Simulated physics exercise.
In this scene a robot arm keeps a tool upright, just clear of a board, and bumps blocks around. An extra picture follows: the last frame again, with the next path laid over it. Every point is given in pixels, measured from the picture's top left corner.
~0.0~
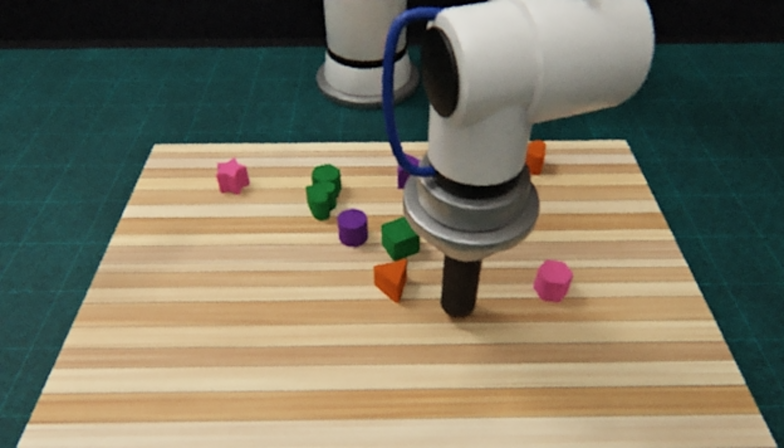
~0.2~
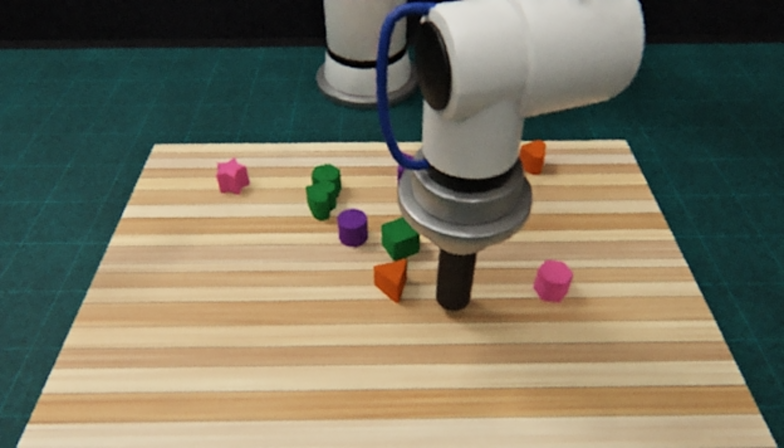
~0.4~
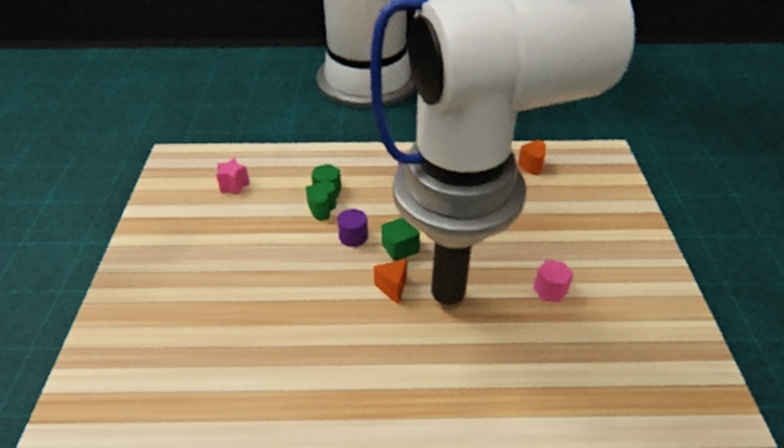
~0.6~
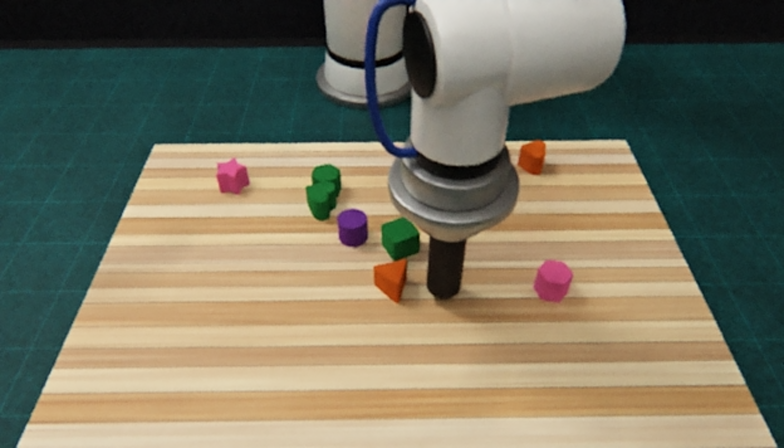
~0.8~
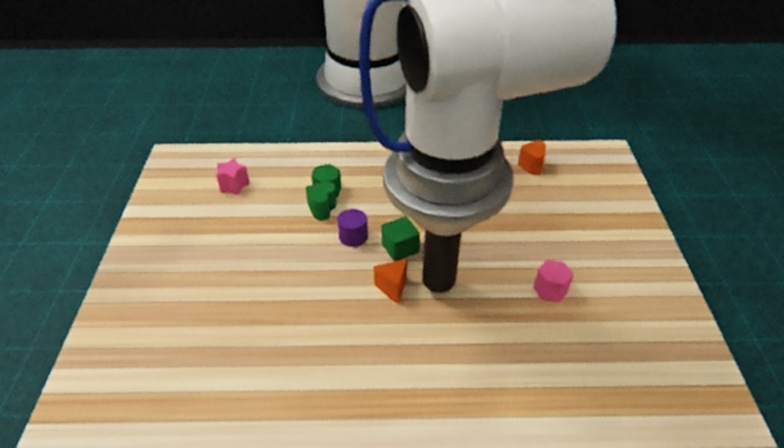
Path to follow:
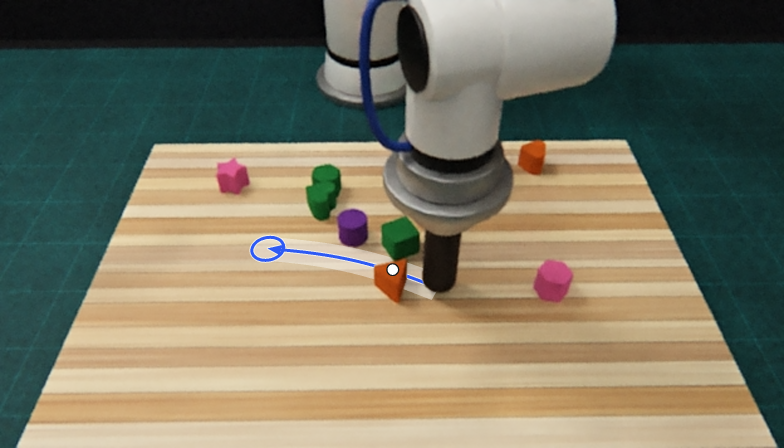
To begin with, a white robot arm holds a dark rod just above a striped wooden board scattered with small coloured blocks. The arm then shifts slowly up and left, bringing the rod a little nearer the orange triangular piece and green block, while all the visible blocks stay still.
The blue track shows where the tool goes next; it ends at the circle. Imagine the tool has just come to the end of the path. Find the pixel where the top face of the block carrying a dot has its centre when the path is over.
It comes to (370, 268).
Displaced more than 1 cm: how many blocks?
Looking at the path, I think only one of the blocks ends up more than 1 cm away.
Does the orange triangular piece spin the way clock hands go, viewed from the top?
My answer is no.
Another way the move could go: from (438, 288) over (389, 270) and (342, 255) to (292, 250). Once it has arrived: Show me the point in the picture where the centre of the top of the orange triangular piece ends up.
It comes to (371, 268).
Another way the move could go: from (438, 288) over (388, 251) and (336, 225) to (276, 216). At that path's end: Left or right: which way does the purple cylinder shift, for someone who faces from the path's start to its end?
Leftward.
Path on the board, from (438, 288) via (354, 261), ending at (268, 249); the dot is on the orange triangular piece.
The first path, step by step. One third of the way, tool (380, 260); orange triangular piece (370, 268), turned 85° anticlockwise; green square block (397, 226), turned 25° clockwise.
Two thirds of the way, tool (323, 247); orange triangular piece (370, 268), turned 85° anticlockwise; green square block (397, 226), turned 25° clockwise.
At the end, tool (266, 241); purple cylinder in place; orange triangular piece (370, 268), turned 85° anticlockwise; green square block (397, 226), turned 25° clockwise.
